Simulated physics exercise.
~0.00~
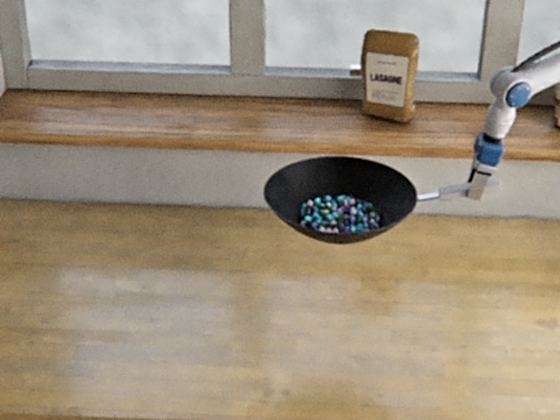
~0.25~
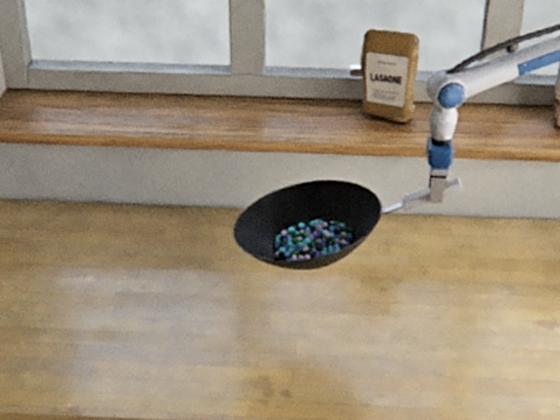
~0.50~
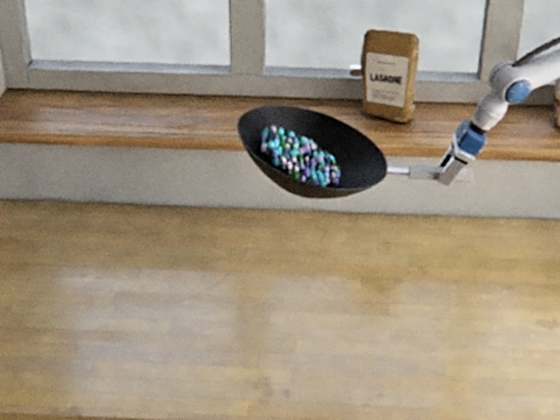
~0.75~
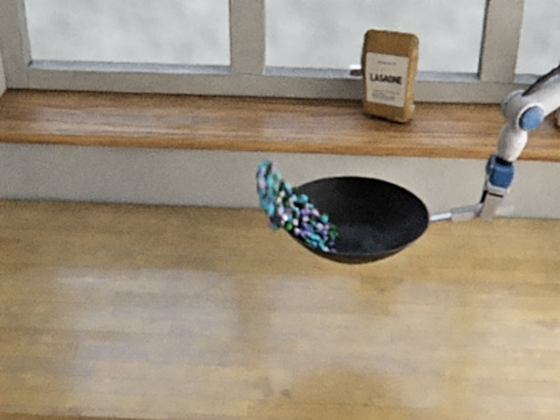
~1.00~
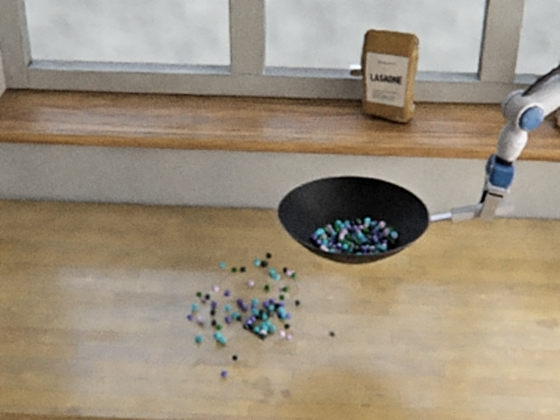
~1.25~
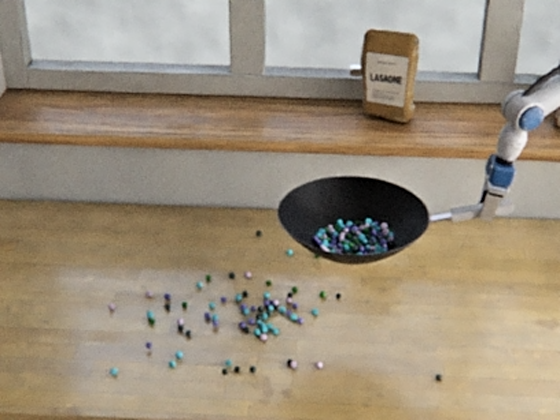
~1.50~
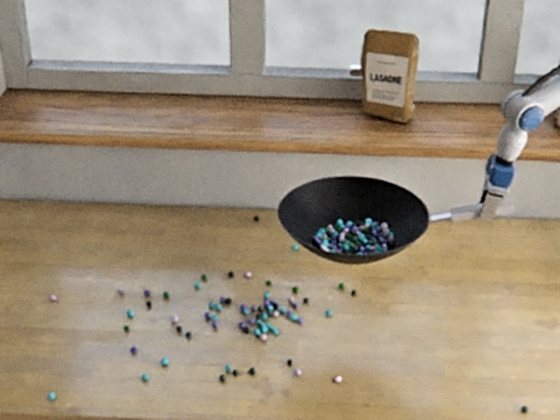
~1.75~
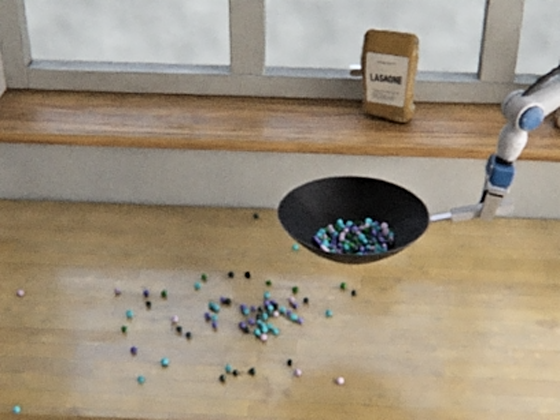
A robot arm reaching in from the right holds a black wok of small round sweets, teal, purple and dark, over a pale wooden table, seen from slightly above. Behind it, a brown packet labelled lasagne stands on a wooden windowsill. The arm swings the wok left and down, tilting it, then lifts it with the sweets sliding up its left side. As the wok drops back to the right and levels, a stream of sweets spills over its left rim. They scatter across the tabletop and some roll outward, while the wok stays still, still holding a good heap.
